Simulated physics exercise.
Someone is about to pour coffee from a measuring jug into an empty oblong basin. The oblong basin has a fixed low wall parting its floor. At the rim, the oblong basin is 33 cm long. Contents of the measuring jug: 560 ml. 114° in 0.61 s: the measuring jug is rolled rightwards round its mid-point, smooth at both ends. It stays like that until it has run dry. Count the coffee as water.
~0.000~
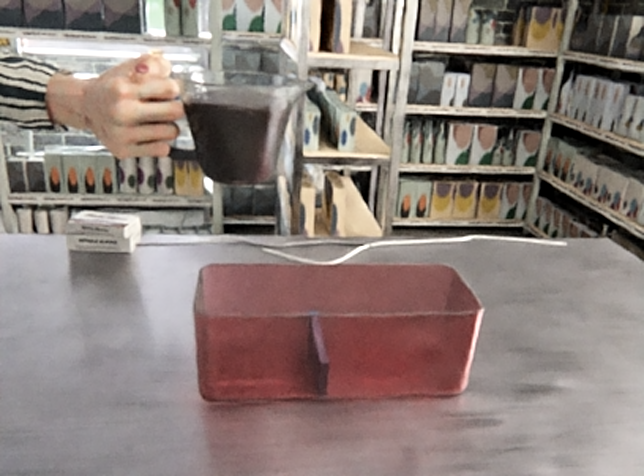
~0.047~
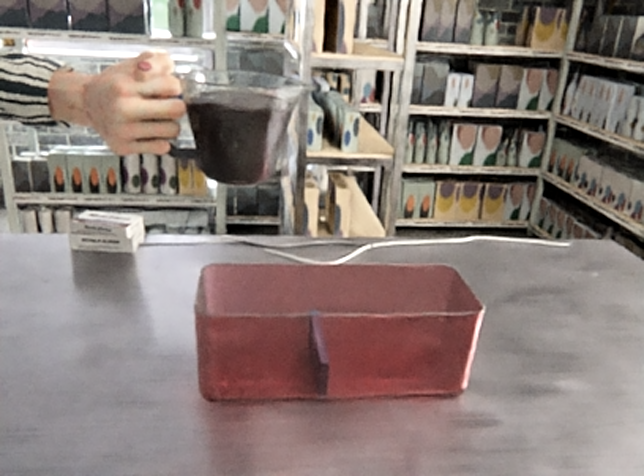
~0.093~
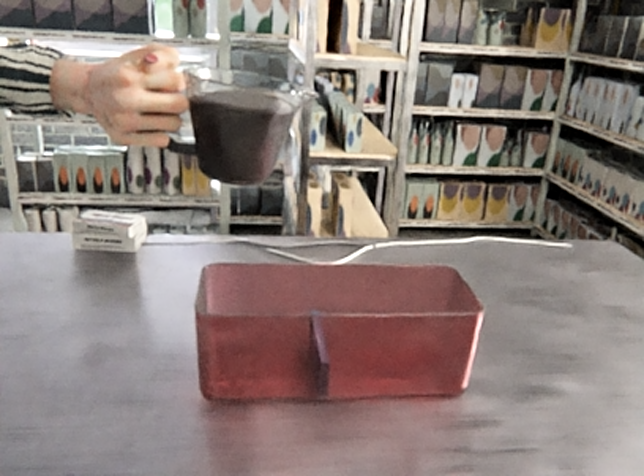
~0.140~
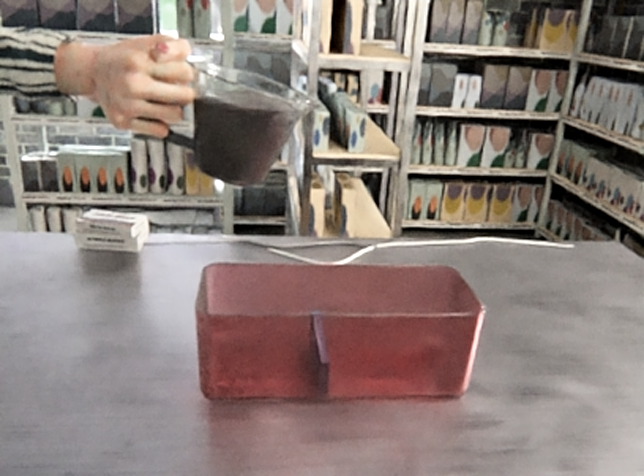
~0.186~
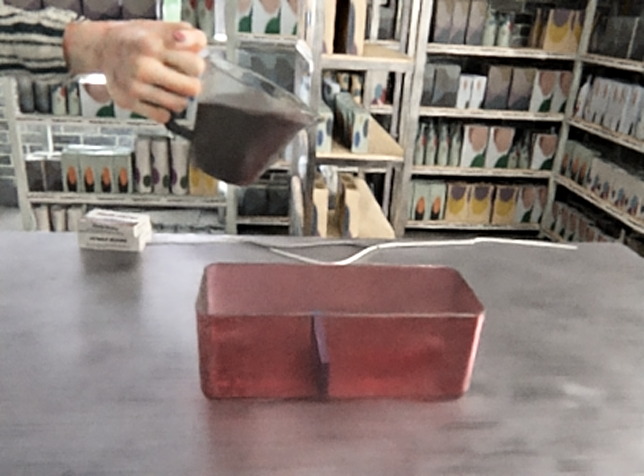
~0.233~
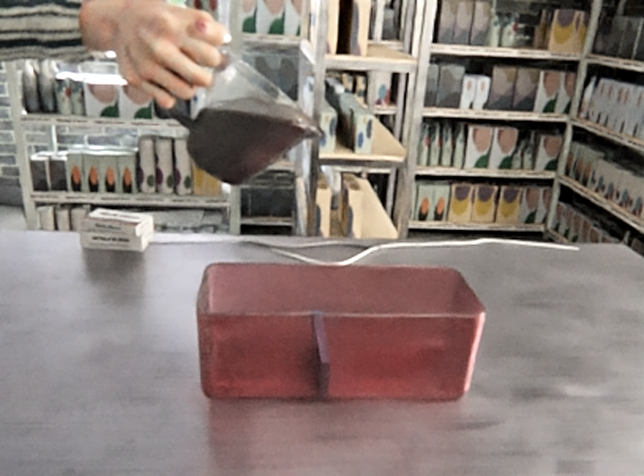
In the video, a hand in a striped sleeve holds a clear jug of dark liquid above a red oblong basin with a divider on a grey table, then steadily tilts the jug rightwards until the liquid reaches its rim.
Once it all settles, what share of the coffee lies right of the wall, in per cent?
71 %.
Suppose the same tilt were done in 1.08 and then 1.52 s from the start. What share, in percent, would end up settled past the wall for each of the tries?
Try 1: 85 %; try 2: 90 %.
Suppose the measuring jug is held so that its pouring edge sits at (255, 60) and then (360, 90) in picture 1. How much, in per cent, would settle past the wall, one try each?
Respectively about 10 and 90 percent.
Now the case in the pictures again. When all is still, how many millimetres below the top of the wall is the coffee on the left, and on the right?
Close to 42 mm left and close to 32 mm right.
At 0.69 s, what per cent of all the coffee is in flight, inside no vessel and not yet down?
About 10 percent.
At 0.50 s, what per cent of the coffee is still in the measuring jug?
30 %.
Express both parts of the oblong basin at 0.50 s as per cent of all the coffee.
About 0 left, 28 right.
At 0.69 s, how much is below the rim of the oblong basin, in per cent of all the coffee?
About 88 per cent.
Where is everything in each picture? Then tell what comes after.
Tilt 0°; pouring edge (314, 84); surface from (185, 96) to (291, 100); the oblong basin's rim runs from (198, 289) to (468, 288); the wall's top is at (318, 335), in the first picture.
Tilt 2°; pouring edge (316, 86); surface from (187, 95) to (292, 101), in the second picture.
Tilt 6°; pouring edge (319, 93); surface from (191, 94) to (295, 104), in the third picture.
Tilt 14°; pouring edge (323, 105); surface from (196, 93) to (300, 107), in the fourth picture.
Tilt 24°; pouring edge (326, 120); surface from (202, 99) to (309, 112), in the fifth picture.
Tilt 36°; pouring edge (327, 138); surface from (202, 106) to (323, 128); 1 per cent is over the edge, in the sixth picture.
By 0.50 s the tilt is 104° and 30 per cent is still to pour, 0 is left of the wall and 28 right of it.
By 0.69 s the tilt is 114° and 1 per cent is still to pour, 19 is left of the wall and 69 right of it.
By 0.89 s the tilt is 114° and 0 per cent is still to pour, 25 is left of the wall and 71 right of it.
By 1.11 s the tilt is 114° and 0 per cent is still to pour, 25 is left of the wall and 71 right of it.
At rest 25 per cent lies left of the wall, 71 right of it and 4 outside.
